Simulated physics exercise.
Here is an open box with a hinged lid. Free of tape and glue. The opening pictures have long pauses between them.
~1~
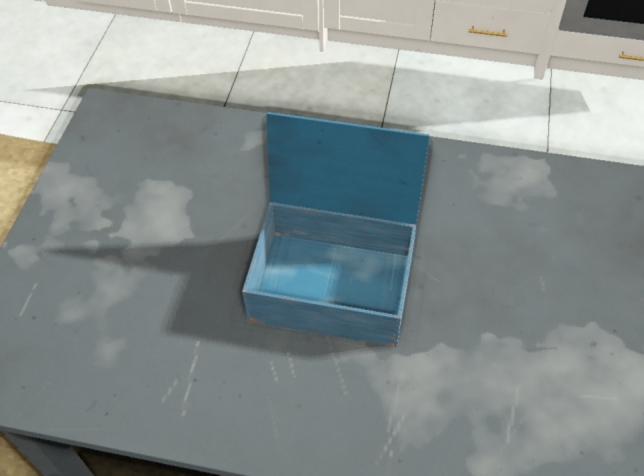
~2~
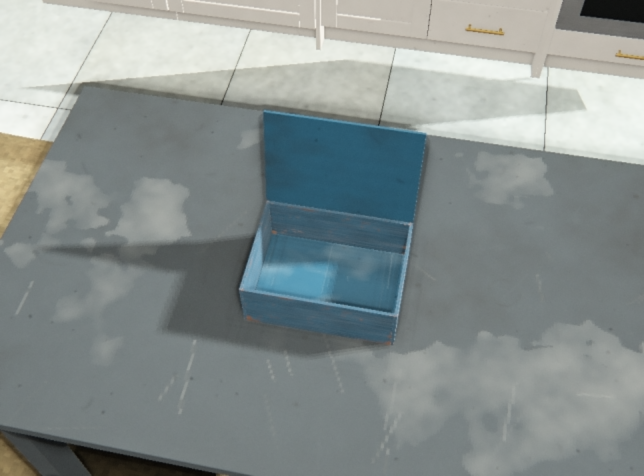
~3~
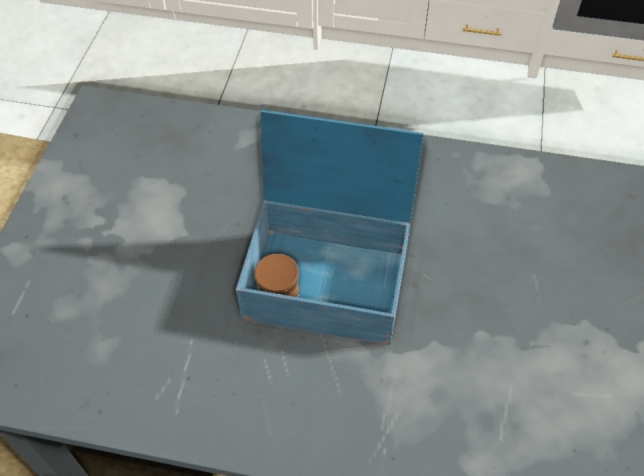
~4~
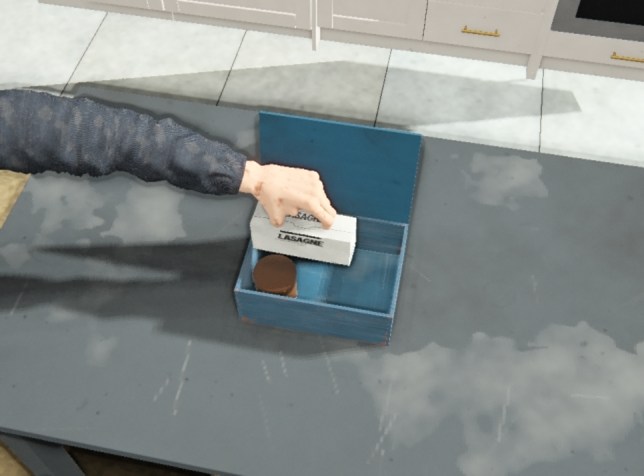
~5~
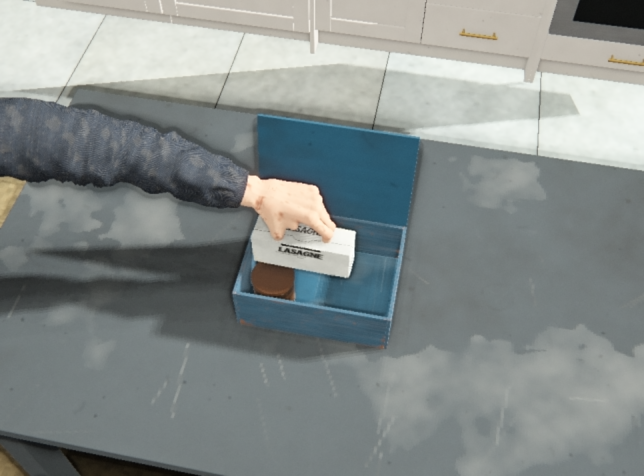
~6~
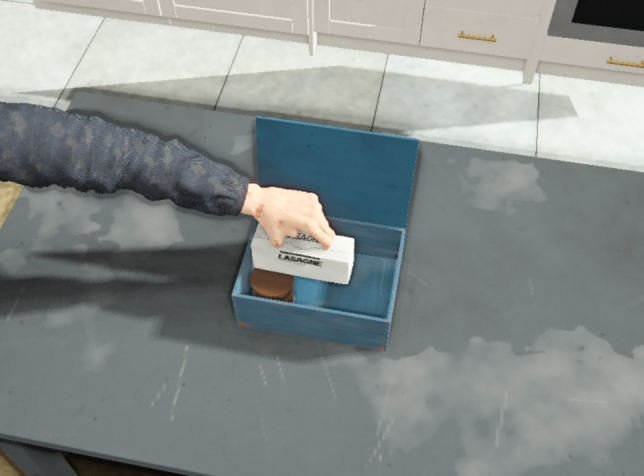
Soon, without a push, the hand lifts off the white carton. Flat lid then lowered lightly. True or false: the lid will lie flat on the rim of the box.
True.
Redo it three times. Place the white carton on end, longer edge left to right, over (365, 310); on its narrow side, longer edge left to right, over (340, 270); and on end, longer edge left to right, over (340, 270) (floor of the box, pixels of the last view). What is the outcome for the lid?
In order: Lid stays open, lid shuts, lid stays open.
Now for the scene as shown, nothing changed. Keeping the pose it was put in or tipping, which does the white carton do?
After all that, it finishes out of line.
Then, 0.90 s after the last picture, lid starting down; white carton on its side near (306, 257).
Then, 1.60 s after the last picture, lid 60° above the rim; white carton on its side near (306, 257).
Then, 2.20 s after the last picture, lid 16° above the rim; white carton on its side near (306, 257).
At rest, lid shut; tipped over in the box, white carton; brown tin in place. Seen from the same camera at the end, white carton near (306, 257).
